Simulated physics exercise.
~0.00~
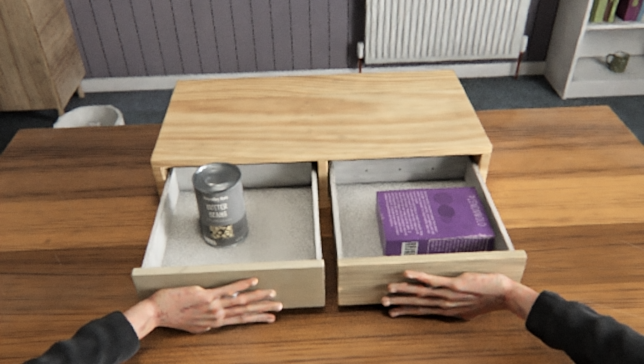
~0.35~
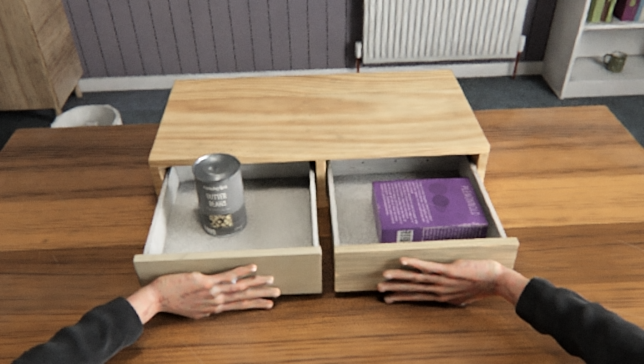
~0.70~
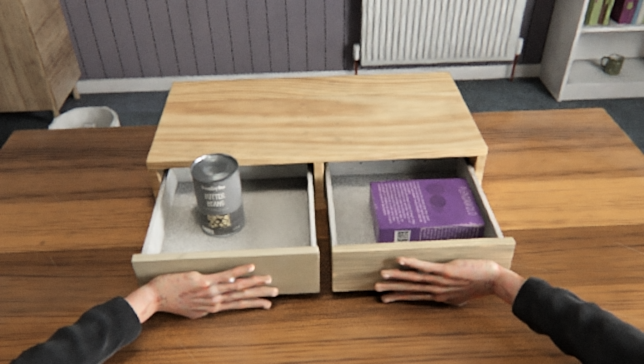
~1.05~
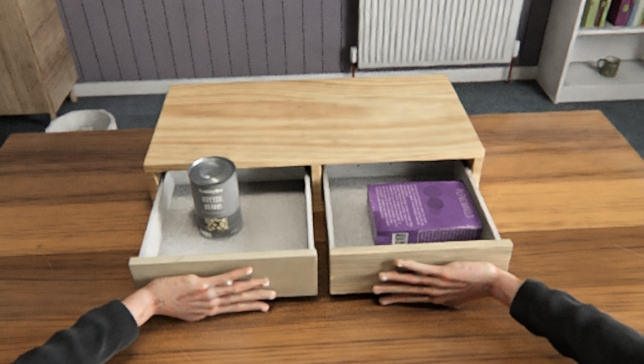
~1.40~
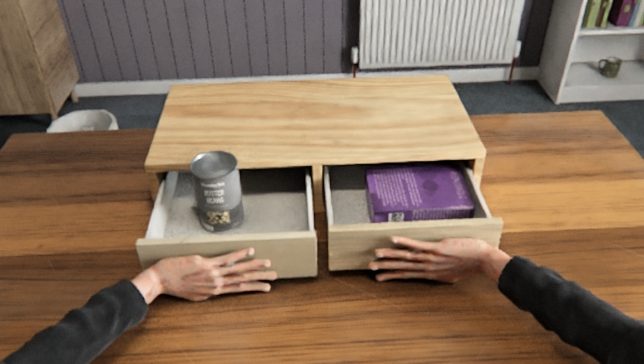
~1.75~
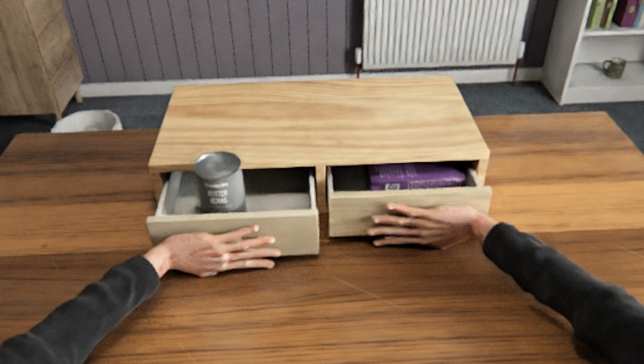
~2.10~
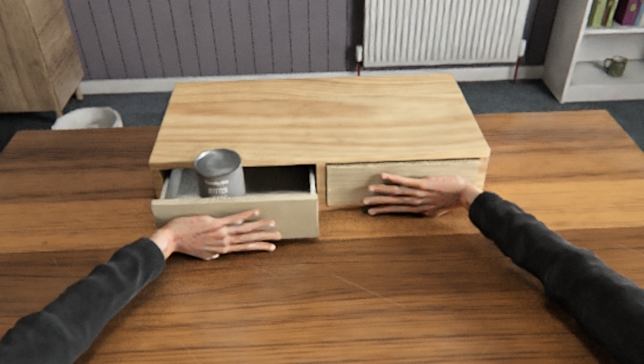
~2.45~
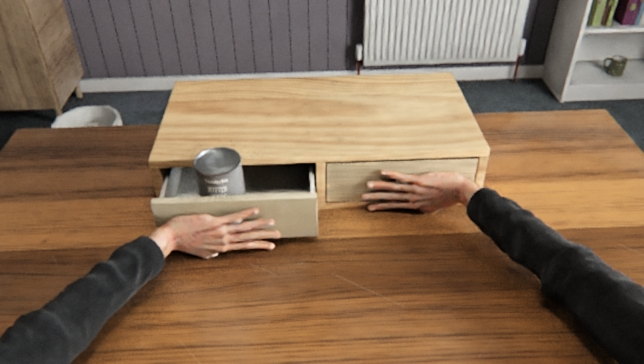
Two open drawers in a pale wooden chest face the viewer across a brown wooden table, seen from above as if by the person whose dark-sleeved arms reach in. An upright grey tin stands in the left drawer, and a purple packet lies in the right one, with a white radiator and shelves behind. The hands rest on the fronts, then push both drawers slowly inward. The packet slips out of sight as the right drawer shuts flush. The left drawer stops partway and stays ajar, the tin's top showing above its front, with both hands still in place.
